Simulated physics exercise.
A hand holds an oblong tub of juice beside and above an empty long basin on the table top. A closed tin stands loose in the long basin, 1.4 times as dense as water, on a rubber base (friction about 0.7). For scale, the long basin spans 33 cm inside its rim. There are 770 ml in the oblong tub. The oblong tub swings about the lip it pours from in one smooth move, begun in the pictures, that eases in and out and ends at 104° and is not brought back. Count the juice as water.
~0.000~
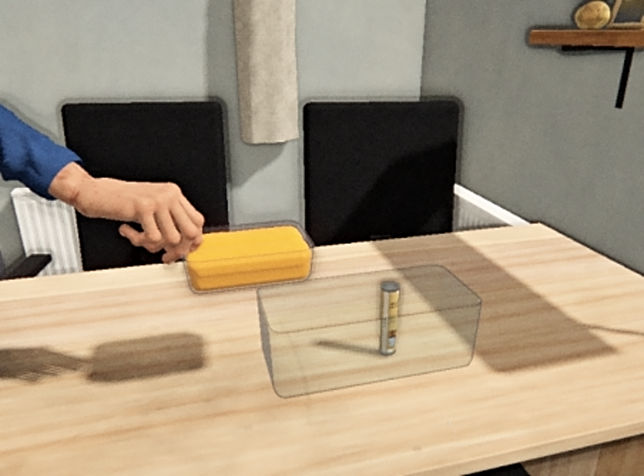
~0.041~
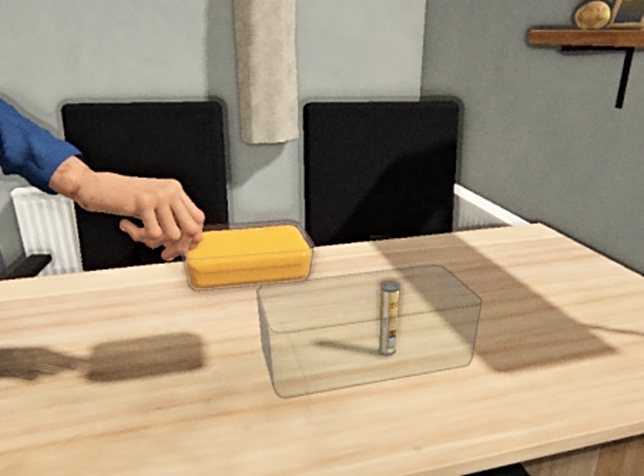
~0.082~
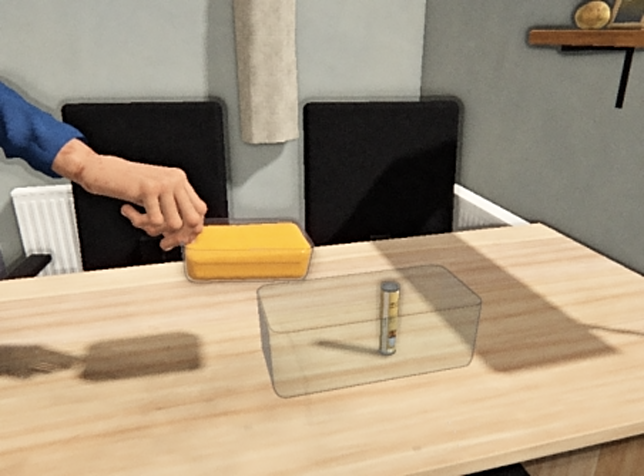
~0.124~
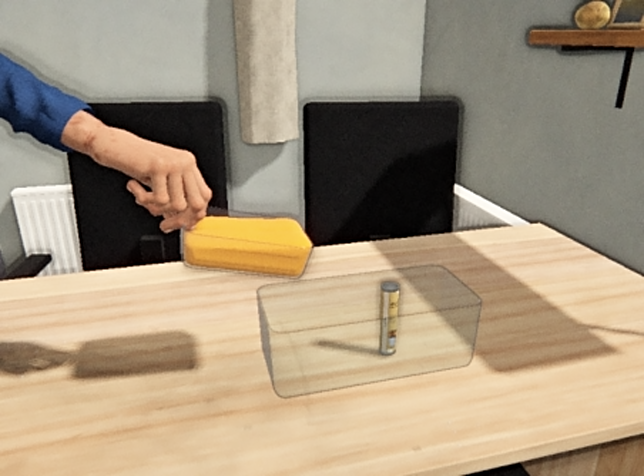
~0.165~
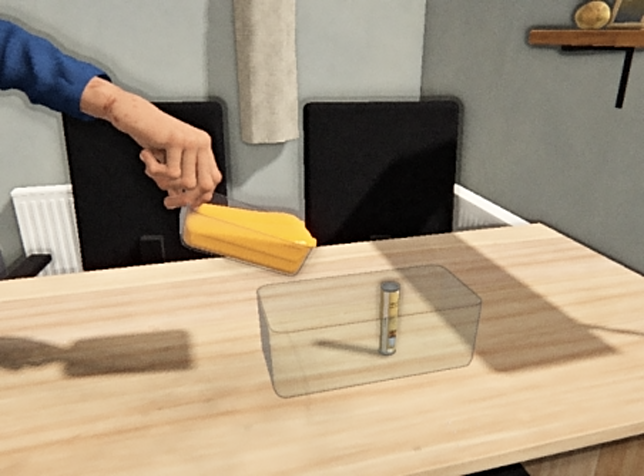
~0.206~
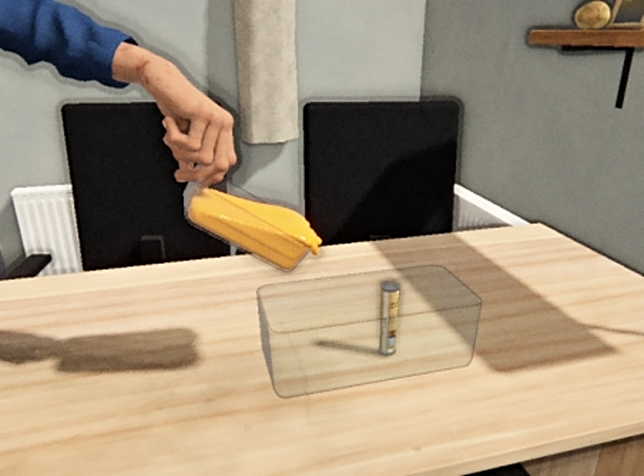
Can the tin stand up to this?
It falls.
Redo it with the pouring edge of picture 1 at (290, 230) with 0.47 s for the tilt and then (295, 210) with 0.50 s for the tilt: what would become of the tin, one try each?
First it remains upright; then it goes over.
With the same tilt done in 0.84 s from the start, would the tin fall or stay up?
The tin topples.
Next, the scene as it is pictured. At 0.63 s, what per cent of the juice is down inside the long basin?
About 82 per cent.
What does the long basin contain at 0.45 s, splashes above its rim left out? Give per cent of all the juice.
Near 18 in a hundred.
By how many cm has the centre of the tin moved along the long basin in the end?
Some 6.5 cm.
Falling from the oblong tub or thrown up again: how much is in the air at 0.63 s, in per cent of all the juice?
Near 10 in a hundred.
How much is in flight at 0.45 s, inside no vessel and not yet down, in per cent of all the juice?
Some 68 per cent.
After 0.45 s the tilt is 99° and 15 per cent is still to pour; the tin stands where it began.
After 0.63 s the tilt is 104° and 1 per cent is still to pour; the tin leans 30°.
After 0.82 s the tilt is 104° and 0 per cent is still to pour; the tin lies on its side.
After 1.02 s the tilt is 104° and 0 per cent is still to pour; the tin lies on its side.
In the end the tin lies on its side.
